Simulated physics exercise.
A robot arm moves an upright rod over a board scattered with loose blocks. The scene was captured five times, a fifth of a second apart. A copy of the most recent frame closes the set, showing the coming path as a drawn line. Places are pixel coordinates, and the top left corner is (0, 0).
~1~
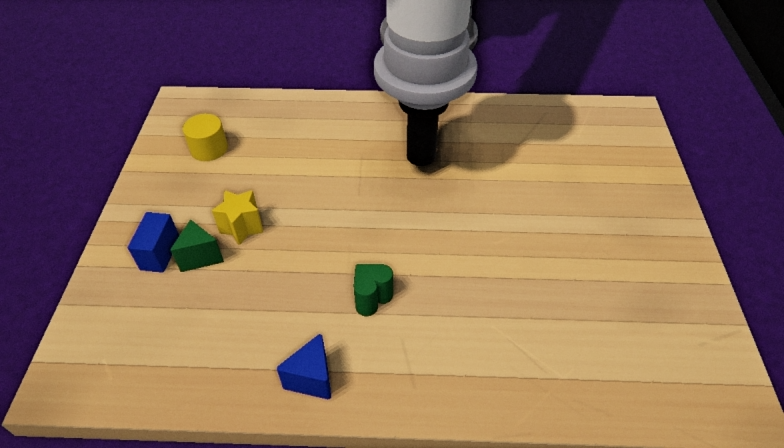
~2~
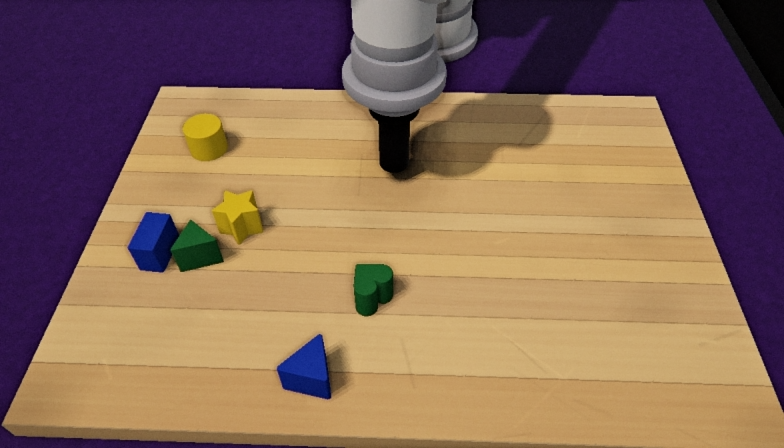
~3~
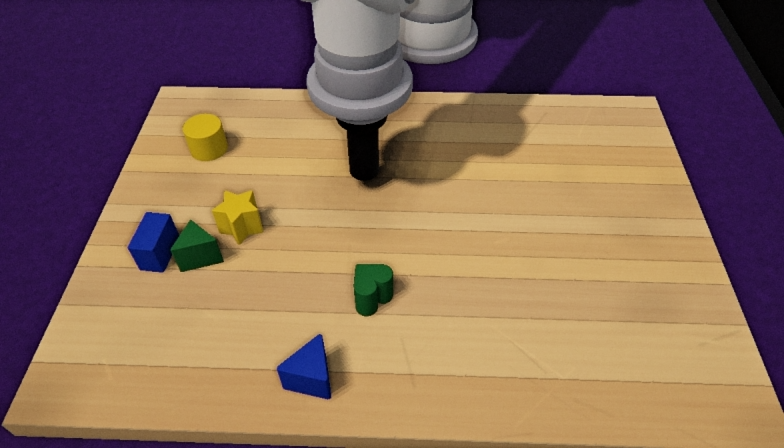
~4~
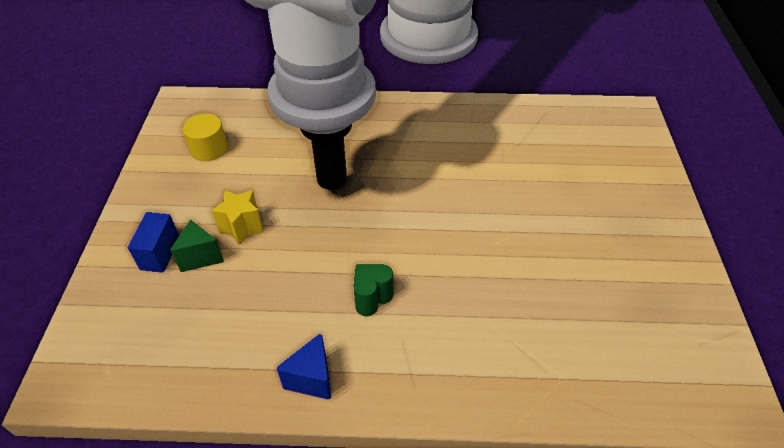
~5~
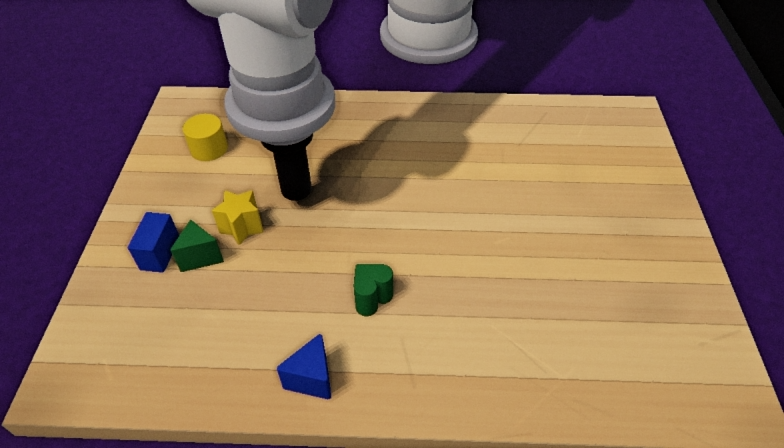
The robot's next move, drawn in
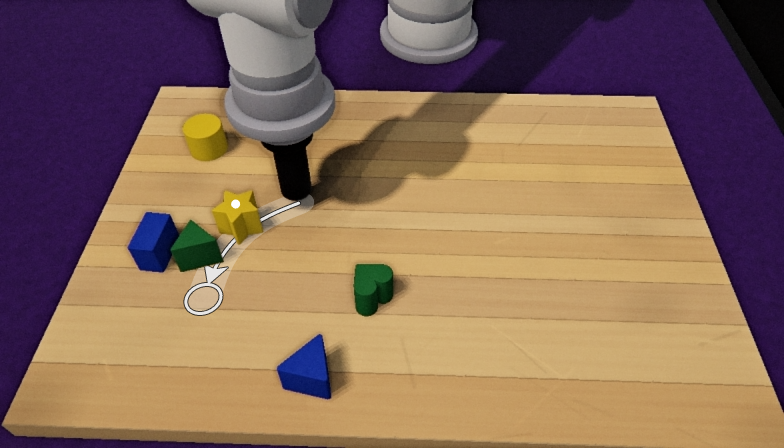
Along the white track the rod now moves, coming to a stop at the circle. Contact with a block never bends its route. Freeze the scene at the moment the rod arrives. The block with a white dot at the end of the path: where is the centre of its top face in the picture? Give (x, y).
(171, 251)
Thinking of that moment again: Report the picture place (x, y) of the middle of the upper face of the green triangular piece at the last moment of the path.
My estimate: (134, 268).
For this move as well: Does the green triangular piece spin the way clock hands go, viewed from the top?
It seems so.
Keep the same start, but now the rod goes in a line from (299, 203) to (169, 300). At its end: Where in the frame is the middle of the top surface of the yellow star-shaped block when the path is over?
I'd guess (193, 221).
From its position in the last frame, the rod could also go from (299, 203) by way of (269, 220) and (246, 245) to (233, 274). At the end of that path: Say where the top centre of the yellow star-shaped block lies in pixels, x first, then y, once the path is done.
Roughly at (206, 223).
Drawn move, from (299, 203) by way of (256, 223) and (222, 256) to (204, 299); the dot is on the yellow star-shaped block.
What follows on the original path. One third of the way, rod (252, 211); yellow star-shaped block (218, 211).
Two thirds of the way, rod (217, 244); blue rectangle (146, 231); green triangular piece (153, 260); yellow star-shaped block (180, 237).
At the end, rod (198, 286); blue rectangle (144, 231), turned 15° clockwise; green triangular piece (134, 268), turned 30° clockwise; yellow star-shaped block (172, 251), turned 45° clockwise.
